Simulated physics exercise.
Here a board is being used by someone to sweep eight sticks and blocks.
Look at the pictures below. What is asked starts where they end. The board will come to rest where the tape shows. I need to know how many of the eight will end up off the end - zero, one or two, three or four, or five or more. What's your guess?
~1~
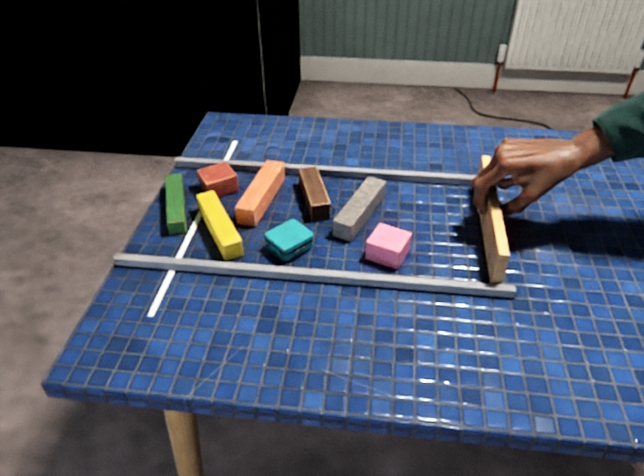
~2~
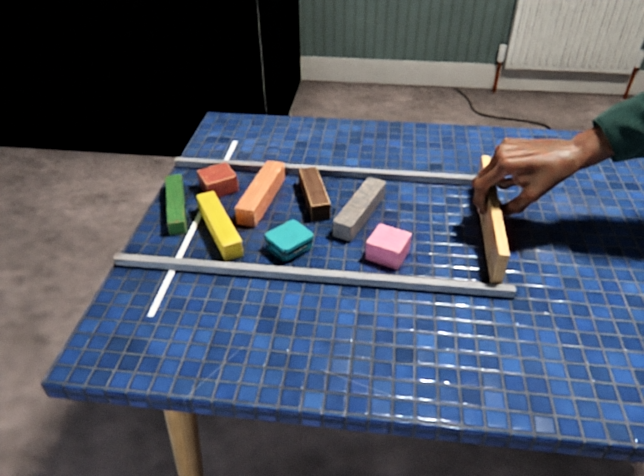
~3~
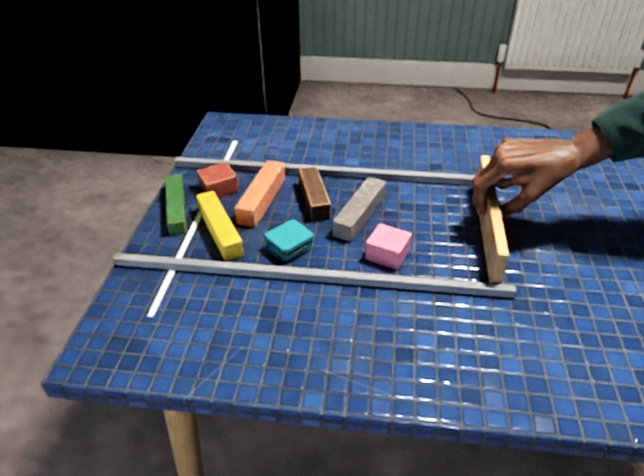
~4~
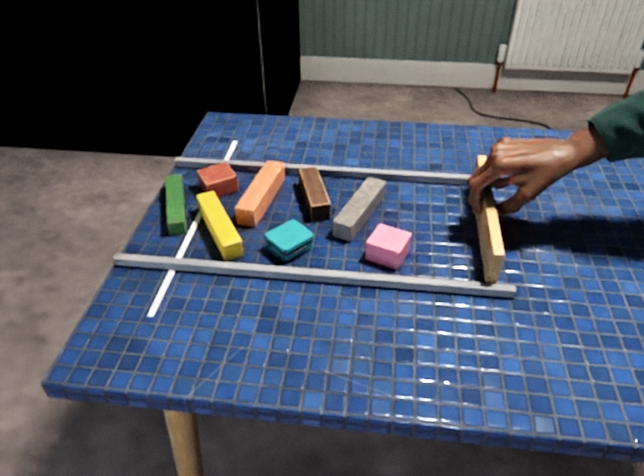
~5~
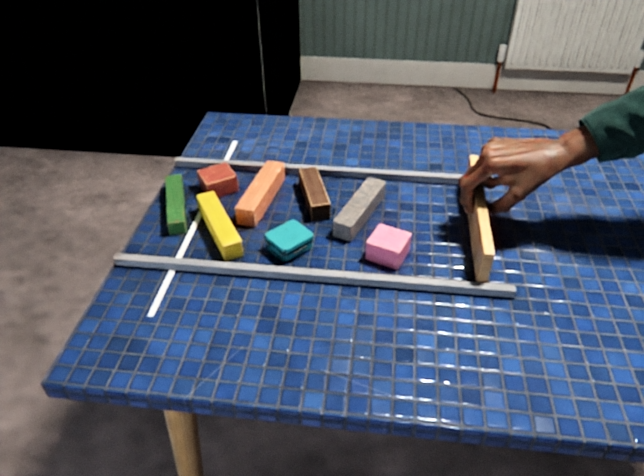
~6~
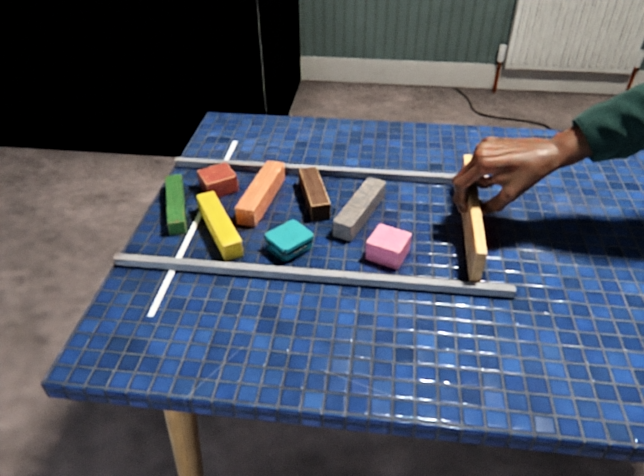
Fallen: Three or four.
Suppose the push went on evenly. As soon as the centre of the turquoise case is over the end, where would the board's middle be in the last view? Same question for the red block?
I reckon its middle sits around (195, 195) and then around (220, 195).
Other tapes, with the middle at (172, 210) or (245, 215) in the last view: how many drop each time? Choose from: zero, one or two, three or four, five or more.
5 or more; no fall at all.
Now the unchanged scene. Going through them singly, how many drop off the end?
That would be exactly 3.
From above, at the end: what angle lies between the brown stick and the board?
It sits some 0° out of line.
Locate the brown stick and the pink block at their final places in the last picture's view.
They come to rest around (182, 184) and (169, 233).
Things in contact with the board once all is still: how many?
That number would be 2.
Early on, none off yet; green bar at rest near (176, 203); red block at rest near (218, 181); yellow stick at rest near (219, 225).
Finally, the number that fall off is three or four; lost, yellow stick, red block and green bar.
